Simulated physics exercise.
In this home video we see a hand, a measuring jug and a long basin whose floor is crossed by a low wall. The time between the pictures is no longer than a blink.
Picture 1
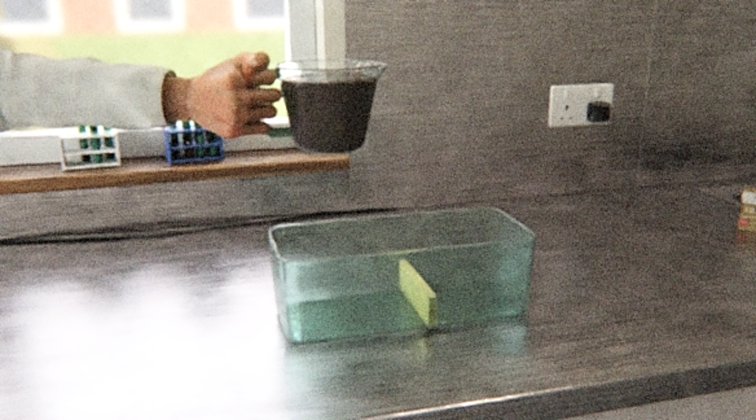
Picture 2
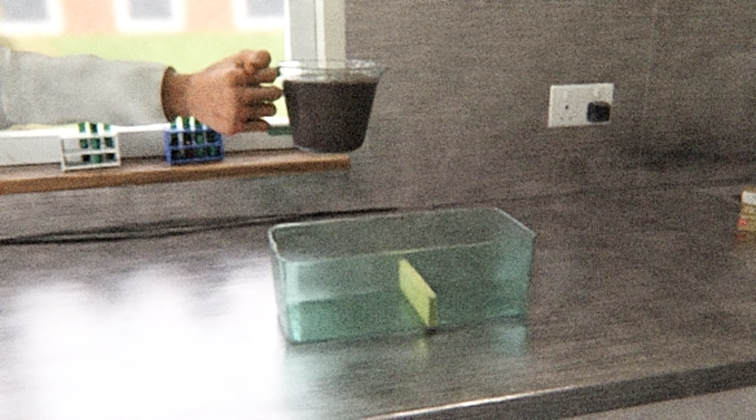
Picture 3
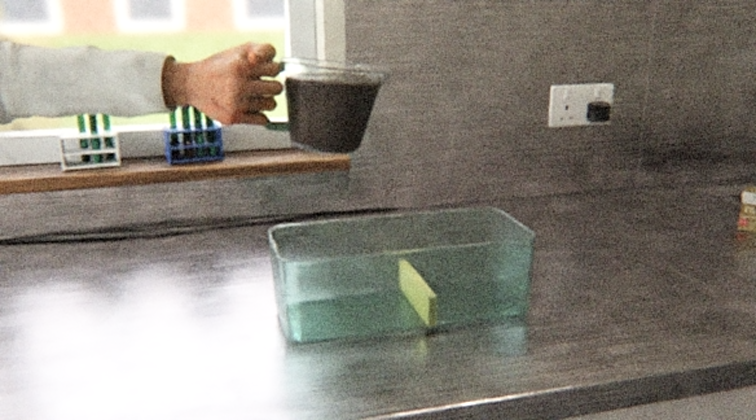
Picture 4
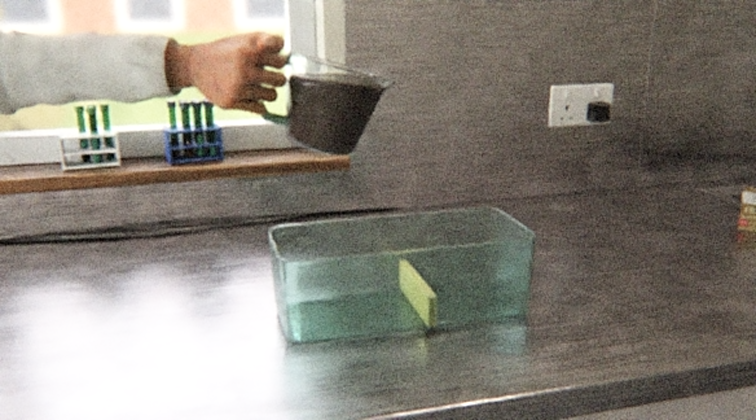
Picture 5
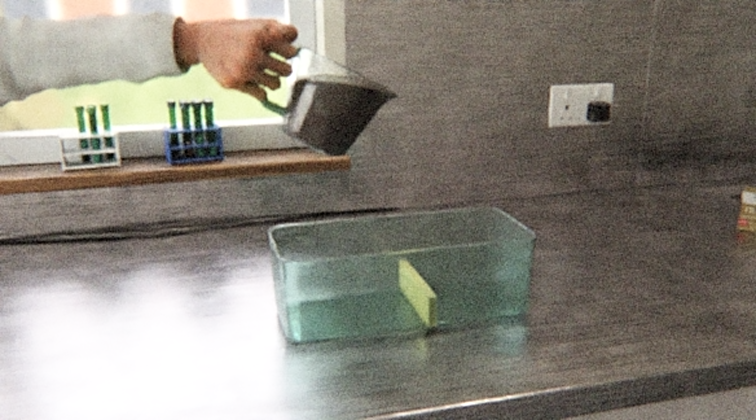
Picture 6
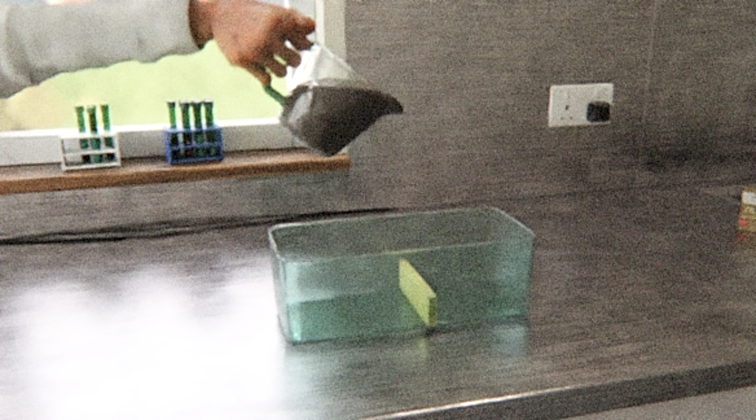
A hand tilting a glass jug of dark liquid steadily rightward above a clear basin with a low yellow wall inside.
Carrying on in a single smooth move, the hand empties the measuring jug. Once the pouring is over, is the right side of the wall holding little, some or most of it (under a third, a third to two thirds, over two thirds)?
It holds some.
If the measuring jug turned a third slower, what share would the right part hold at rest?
About 60 %.
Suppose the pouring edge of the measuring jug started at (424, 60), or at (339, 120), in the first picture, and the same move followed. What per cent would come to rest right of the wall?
First try: 70 percent; second try: 15 percent.
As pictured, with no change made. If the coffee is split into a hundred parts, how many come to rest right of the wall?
Around 40 percent.
A moment on, the measuring jug is tipped right over and 21 per cent is still to pour, 3 is left of the wall and 37 right of it.
Next, the measuring jug is tipped right over and 0 per cent is still to pour, 49 is left of the wall and 40 right of it.
Then the measuring jug is tipped right over and 0 per cent is still to pour, 52 is left of the wall and 40 right of it.
Later the measuring jug is tipped right over and 0 per cent is still to pour, 53 is left of the wall and 40 right of it.
Finally, 53 per cent lies left of the wall, 40 right of it and 7 outside.
